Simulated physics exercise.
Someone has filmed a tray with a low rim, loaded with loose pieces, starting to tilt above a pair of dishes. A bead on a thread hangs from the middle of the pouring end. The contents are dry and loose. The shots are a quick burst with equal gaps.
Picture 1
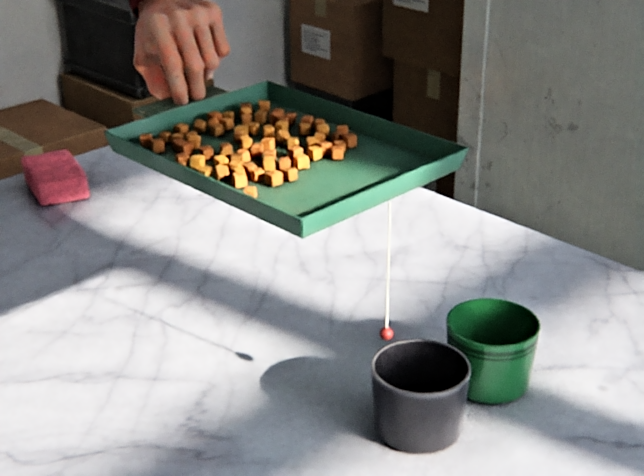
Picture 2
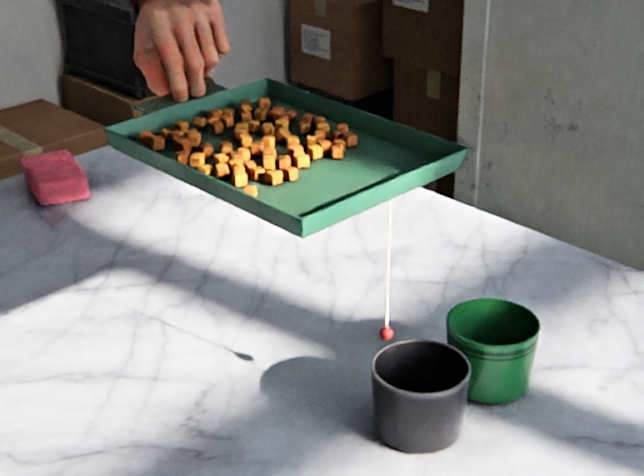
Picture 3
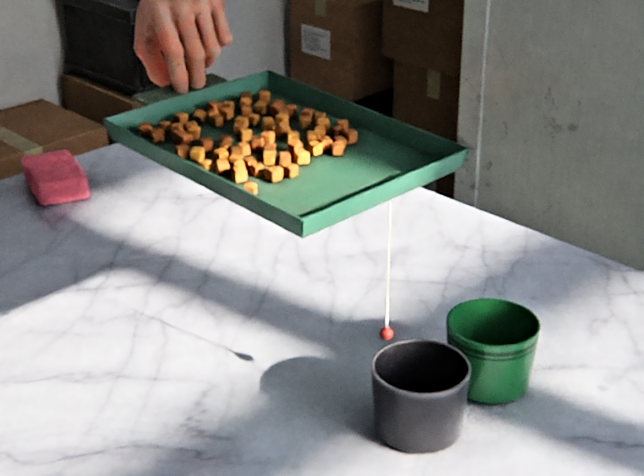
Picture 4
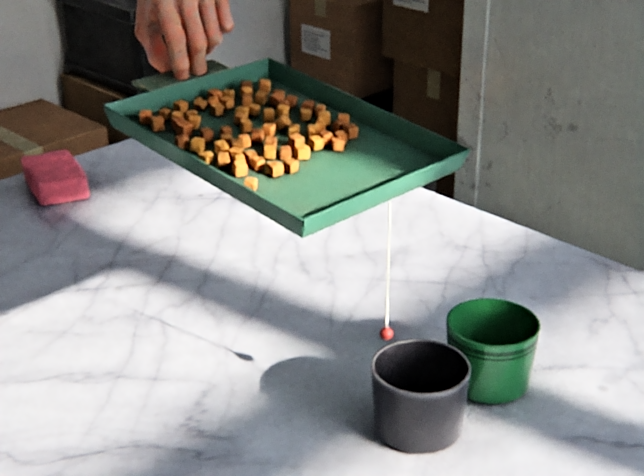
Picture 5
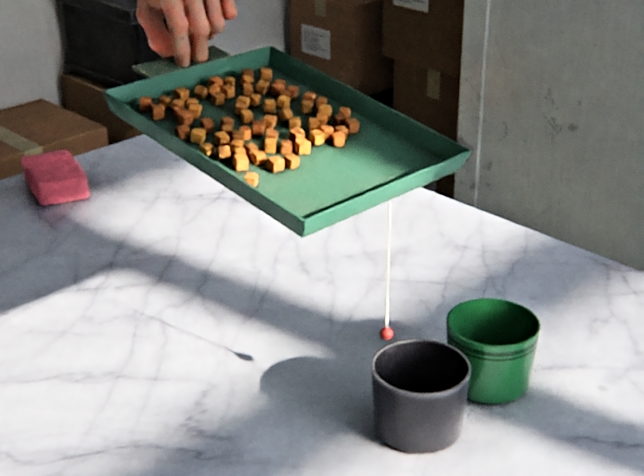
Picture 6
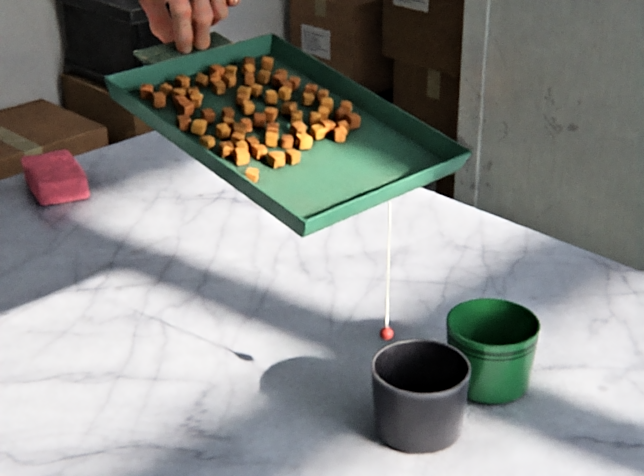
A green, low-rimmed tray scattered with small golden-brown cubes is held over a white, grey-veined marble table, seen from slightly above, with cardboard boxes and a grey wall behind. A dark grey cup and a green cup stand at lower right, near a red bead hanging on a pale thread, with a pink block at left. The hand raises the tray's far end slightly, tilting it gently, while the camera stays still.
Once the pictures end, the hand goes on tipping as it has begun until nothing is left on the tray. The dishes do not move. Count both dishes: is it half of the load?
The two hold under half of the load.
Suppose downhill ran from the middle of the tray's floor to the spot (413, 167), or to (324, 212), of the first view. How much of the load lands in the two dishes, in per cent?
First some 30, then 10 per cent.
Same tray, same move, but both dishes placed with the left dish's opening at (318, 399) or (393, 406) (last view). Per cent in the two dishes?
In turn 0 and 70 in a hundred.
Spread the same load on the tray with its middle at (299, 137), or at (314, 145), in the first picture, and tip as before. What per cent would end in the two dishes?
First some 50, then 30 per cent.
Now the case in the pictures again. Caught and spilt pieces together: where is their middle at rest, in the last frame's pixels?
Around (479, 454).
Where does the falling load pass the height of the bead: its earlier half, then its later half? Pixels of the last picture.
Around (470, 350) and then (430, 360).
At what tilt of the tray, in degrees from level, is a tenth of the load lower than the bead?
At about 100°.
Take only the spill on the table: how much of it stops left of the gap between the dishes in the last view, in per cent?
About 30 per cent.
Soon after the last picture, tray tipped steeply; nearly all on the tray; a small part in the air.
A little later, tray tipped right over; nearly all on the tray; a stray few in the left dish; a stray few in the right dish; a stray few outside both; a small part in the air.
Later still, tray tipped past a quarter turn; about a quarter in the left dish; a small part in the right dish; about two thirds outside both.
At rest, tray tipped past a quarter turn; about a quarter in the left dish; a small part in the right dish; about two thirds outside both.
